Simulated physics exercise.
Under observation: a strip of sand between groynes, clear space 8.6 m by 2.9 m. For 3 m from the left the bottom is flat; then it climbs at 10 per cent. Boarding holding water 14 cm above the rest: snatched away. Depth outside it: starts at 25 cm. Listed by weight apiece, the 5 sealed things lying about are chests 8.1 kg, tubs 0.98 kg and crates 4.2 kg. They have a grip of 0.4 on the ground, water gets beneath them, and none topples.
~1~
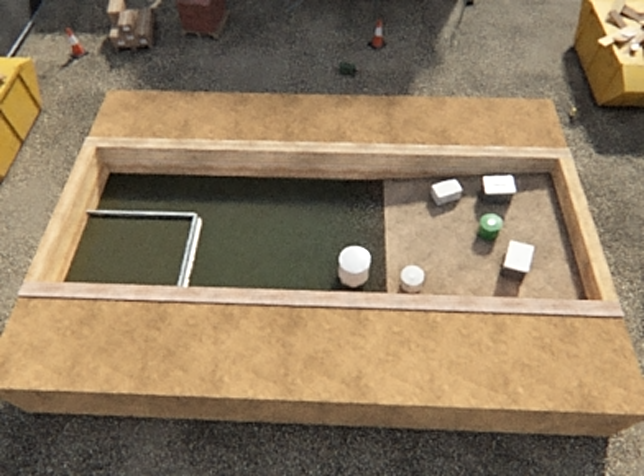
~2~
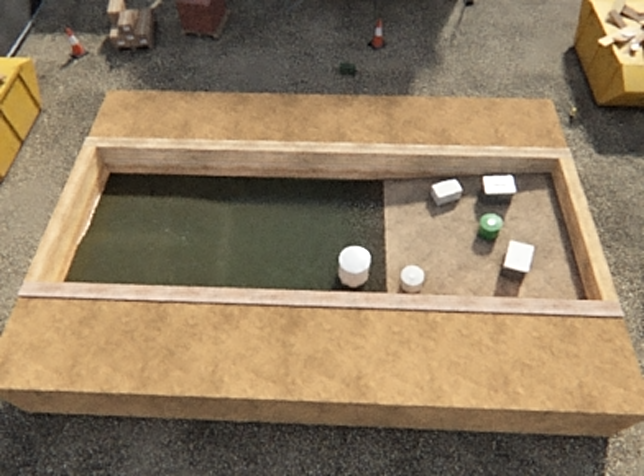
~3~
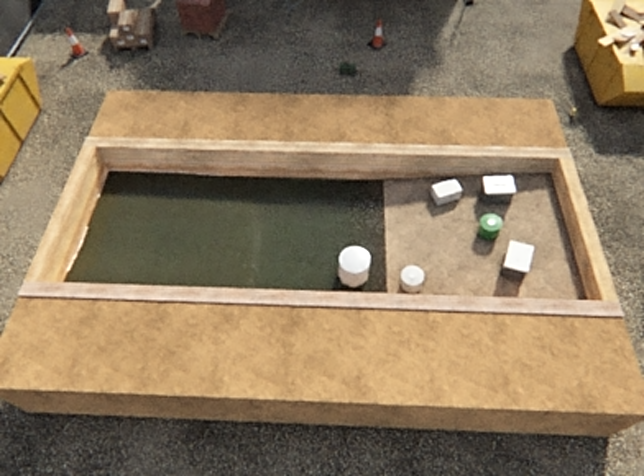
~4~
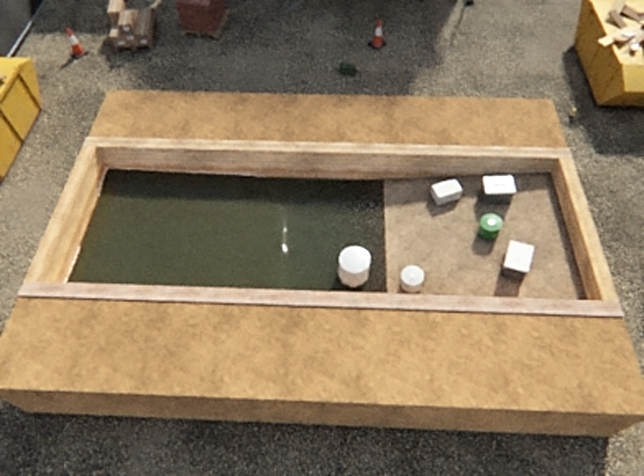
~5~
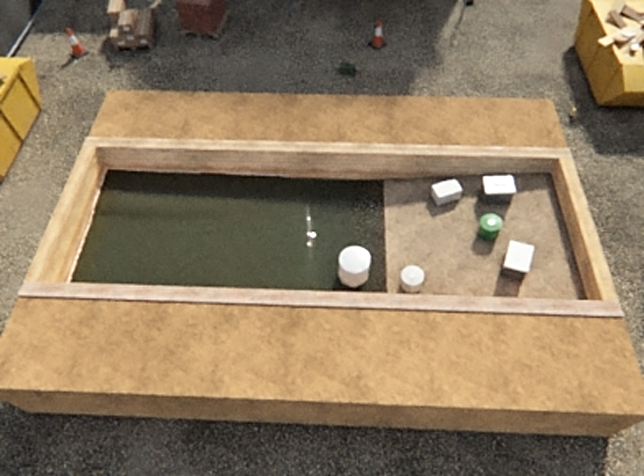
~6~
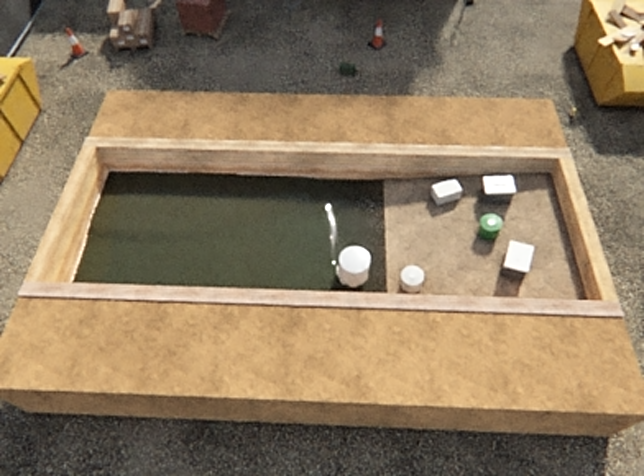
A timber-edged rectangular pit on a gravel yard is seen from above at a fixed angle, with yellow skips and orange cones around it. Dark water covers the left and middle, a white tub standing at its right edge, while another white tub, a green tub and three white crates sit on sand at right. Pale boarding at left vanishes, then a small white ripple shifts rightward toward the nearer tub, and the objects stay still.
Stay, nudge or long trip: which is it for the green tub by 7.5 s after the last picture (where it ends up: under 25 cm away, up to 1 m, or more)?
It fails to move much.
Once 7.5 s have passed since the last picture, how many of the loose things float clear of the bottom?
I get 1.
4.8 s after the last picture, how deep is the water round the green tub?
Depth: About 0 cm.
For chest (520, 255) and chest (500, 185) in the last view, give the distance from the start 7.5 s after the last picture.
First 0 cm, then 0 cm.
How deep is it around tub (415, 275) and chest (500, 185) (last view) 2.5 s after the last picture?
First roughly 3 cm, second roughly 0 cm.
Then, 0.6 s after the last picture the green tub is near (493, 222), 0.0 m from its start, aground; 0 afloat.
Then, 2.5 s after the last picture the green tub is near (493, 222), 0.0 m from its start, aground; 1 afloat.
Then, 4.8 s after the last picture the green tub is near (493, 222), 0.0 m from its start, aground; 1 afloat.
Then, 7.5 s after the last picture the green tub is near (493, 222), 0.0 m from its start, aground; 1 afloat.
